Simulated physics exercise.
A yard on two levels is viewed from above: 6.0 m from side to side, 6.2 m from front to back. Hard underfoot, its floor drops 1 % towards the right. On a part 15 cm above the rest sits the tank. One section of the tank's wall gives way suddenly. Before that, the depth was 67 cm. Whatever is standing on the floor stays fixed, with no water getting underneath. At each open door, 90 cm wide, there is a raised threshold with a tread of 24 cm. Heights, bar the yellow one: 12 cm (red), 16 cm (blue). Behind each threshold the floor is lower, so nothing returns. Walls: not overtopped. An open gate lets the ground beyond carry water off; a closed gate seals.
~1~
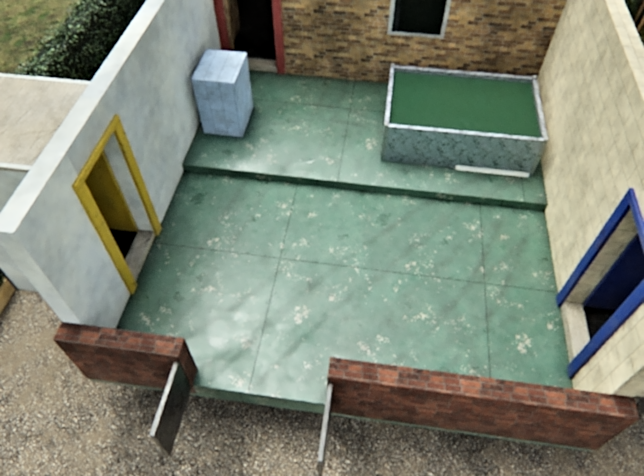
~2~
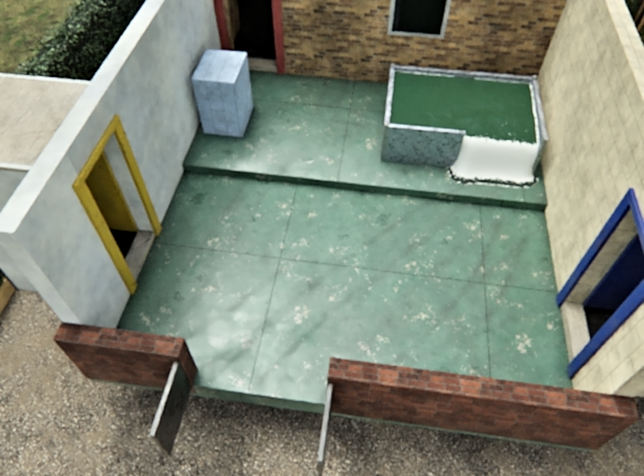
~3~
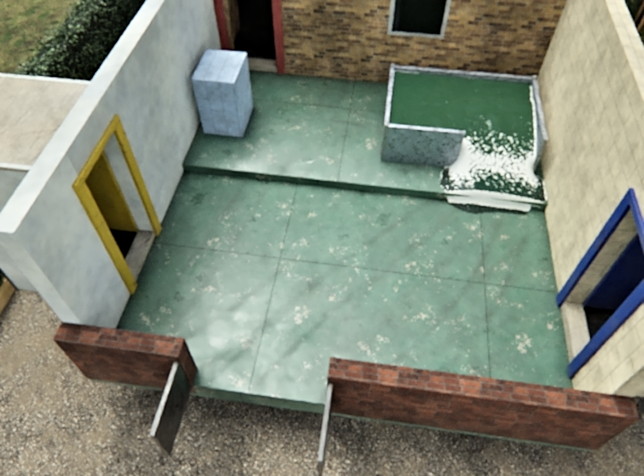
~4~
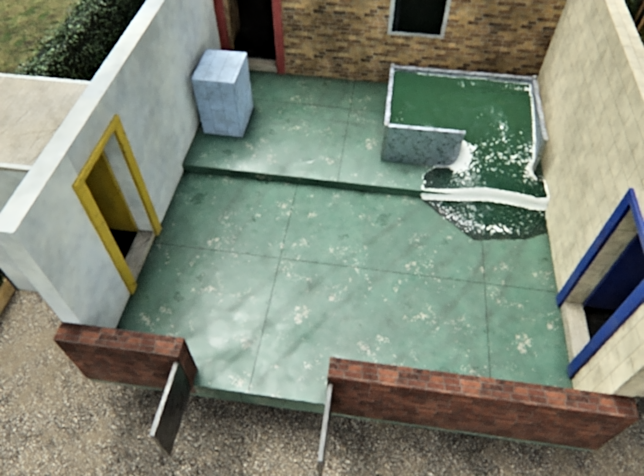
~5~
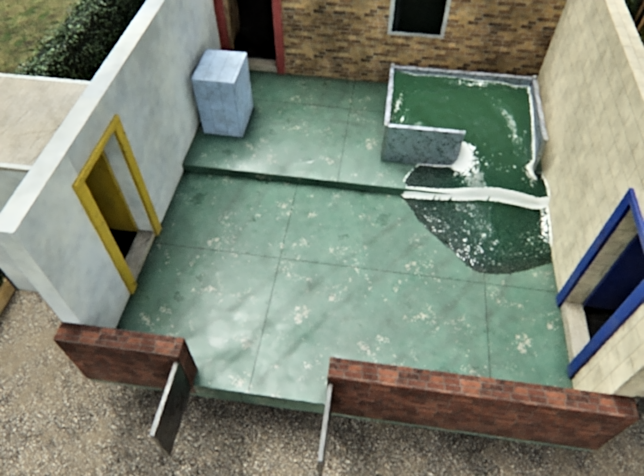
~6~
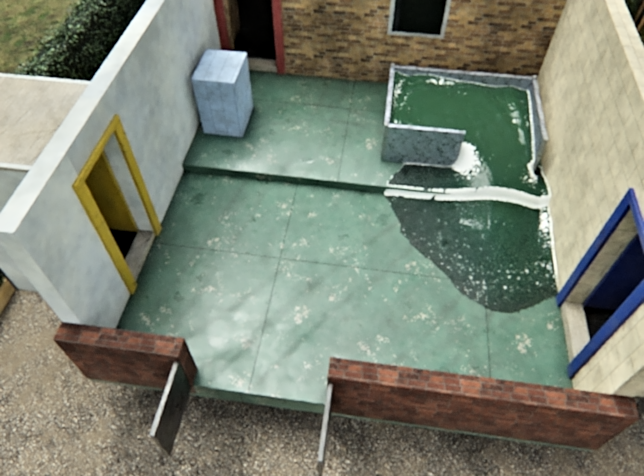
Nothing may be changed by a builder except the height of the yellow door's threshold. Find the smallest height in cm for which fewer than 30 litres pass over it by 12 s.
I would say 11.5 cm.
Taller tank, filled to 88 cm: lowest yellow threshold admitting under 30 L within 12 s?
Something near 17 cm should do.
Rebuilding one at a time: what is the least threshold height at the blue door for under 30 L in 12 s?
At the blue door you'd want roughly 17 cm.
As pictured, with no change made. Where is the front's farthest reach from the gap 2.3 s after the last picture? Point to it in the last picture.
Somewhere near the pixel (200, 367).
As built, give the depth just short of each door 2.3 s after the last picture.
Red door: 0 cm; blue door: 19 cm; yellow door: 0 cm.
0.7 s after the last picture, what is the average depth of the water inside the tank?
On average, around 43 cm.
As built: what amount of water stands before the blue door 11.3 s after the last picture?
Depth: Near 12.5 cm.
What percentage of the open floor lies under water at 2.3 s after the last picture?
Wet share: Around 40 %.
Then, 0.7 s after the last picture water covers 30 % of the floor, deepest (44 cm) near (575, 420); it has not reached the yellow door.
Then, 2.3 s after the last picture water covers 40 % of the floor, deepest (35 cm) near (545, 415); it has not reached the yellow door.
Then, 11.3 s after the last picture water covers 70 % of the floor, deepest (18 cm) near (575, 420); 7 cm at the yellow door, 32 litres in over its 11 cm threshold.
At the yellow door as built, the water peaked near 18 cm, 3.7 s after the last picture.
With a threshold of 9.5 cm, 54 litres would have come in within the 12 s; with 12.5 cm, 18 litres. So under 30 litres takes about 11.5 cm.
